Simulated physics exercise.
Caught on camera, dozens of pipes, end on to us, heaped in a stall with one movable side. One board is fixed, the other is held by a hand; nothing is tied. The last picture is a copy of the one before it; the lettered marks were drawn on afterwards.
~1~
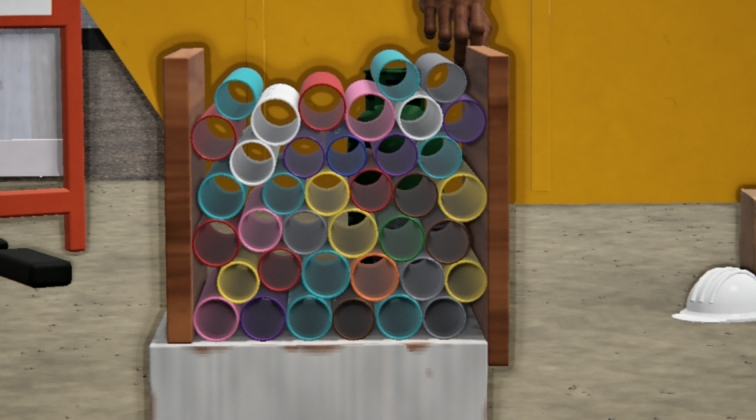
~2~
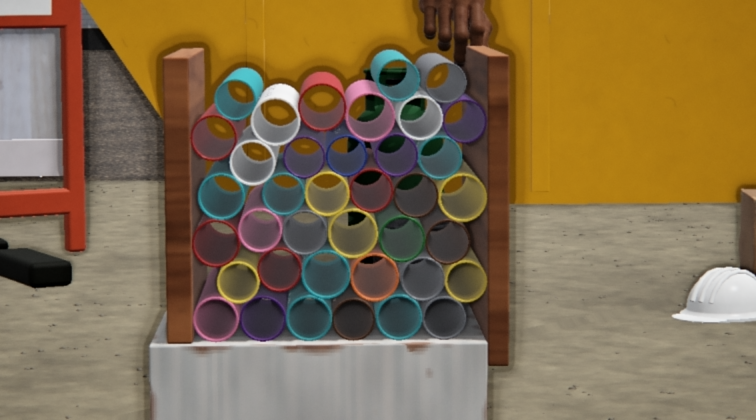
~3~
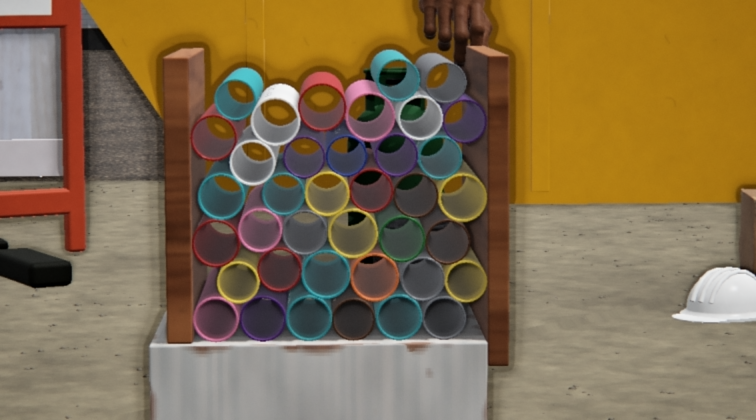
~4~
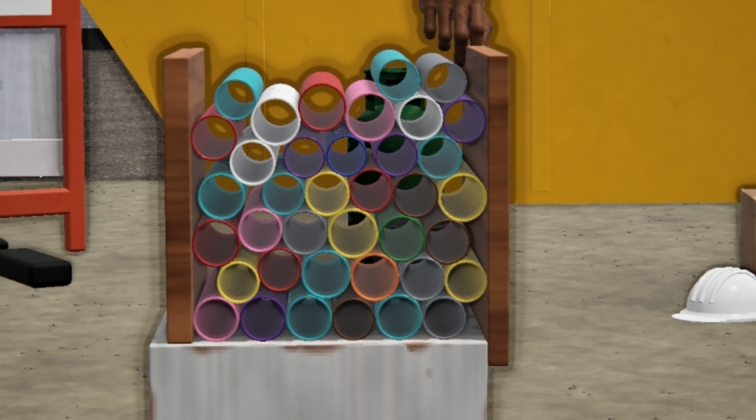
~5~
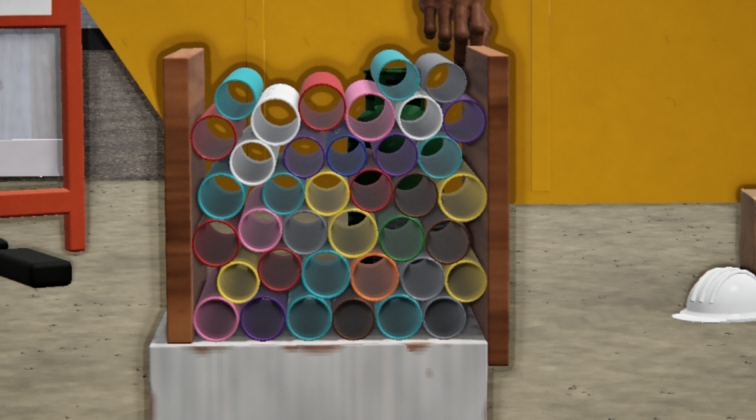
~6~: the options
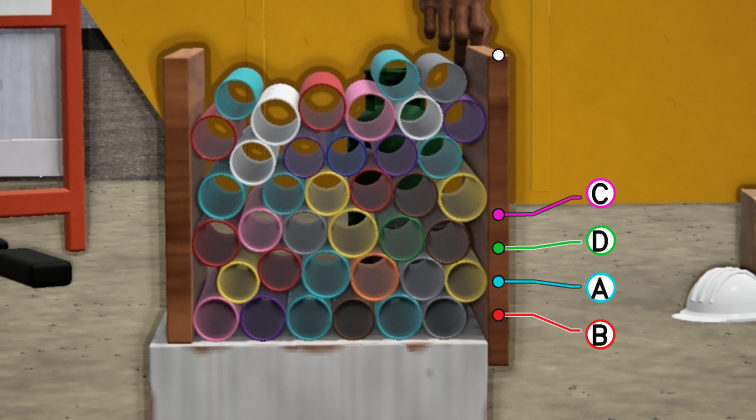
Colourful pipes lying stacked between two upright wooden boards on a pale block, a hand resting at upper right, nothing visibly moving.
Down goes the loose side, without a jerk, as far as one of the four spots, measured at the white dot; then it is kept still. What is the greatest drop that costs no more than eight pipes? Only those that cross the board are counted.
At most to A.
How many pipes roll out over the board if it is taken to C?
It comes to two.
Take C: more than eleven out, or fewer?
It loses fewer than eleven.
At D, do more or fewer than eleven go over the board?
At D, fewer than eleven.
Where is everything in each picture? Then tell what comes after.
In the first picture, a white pipe (253, 163); a pink pipe (371, 117); a grey pipe (446, 83).
In the second picture, a grey pipe (446, 83); side board (484, 193).
In the third picture, a pink pipe (216, 320); a grey pipe (444, 318).
In the fourth picture, a yellow pipe (238, 282); a red pipe (216, 243).
In the fifth picture, a yellow pipe (327, 194); a white pipe (253, 163); a pink pipe (371, 117).
On the marked copy, A at (498, 282); B at (498, 315); C at (498, 215); D at (498, 248); the white dot at (498, 55).
With A. Early on, top of the board (487, 153).
Further on, top of the board (487, 262).
At the end, top of the board (487, 281), six out over the board.
As for the rest, B more than eight out over the board; C two out over the board; D six out over the board.
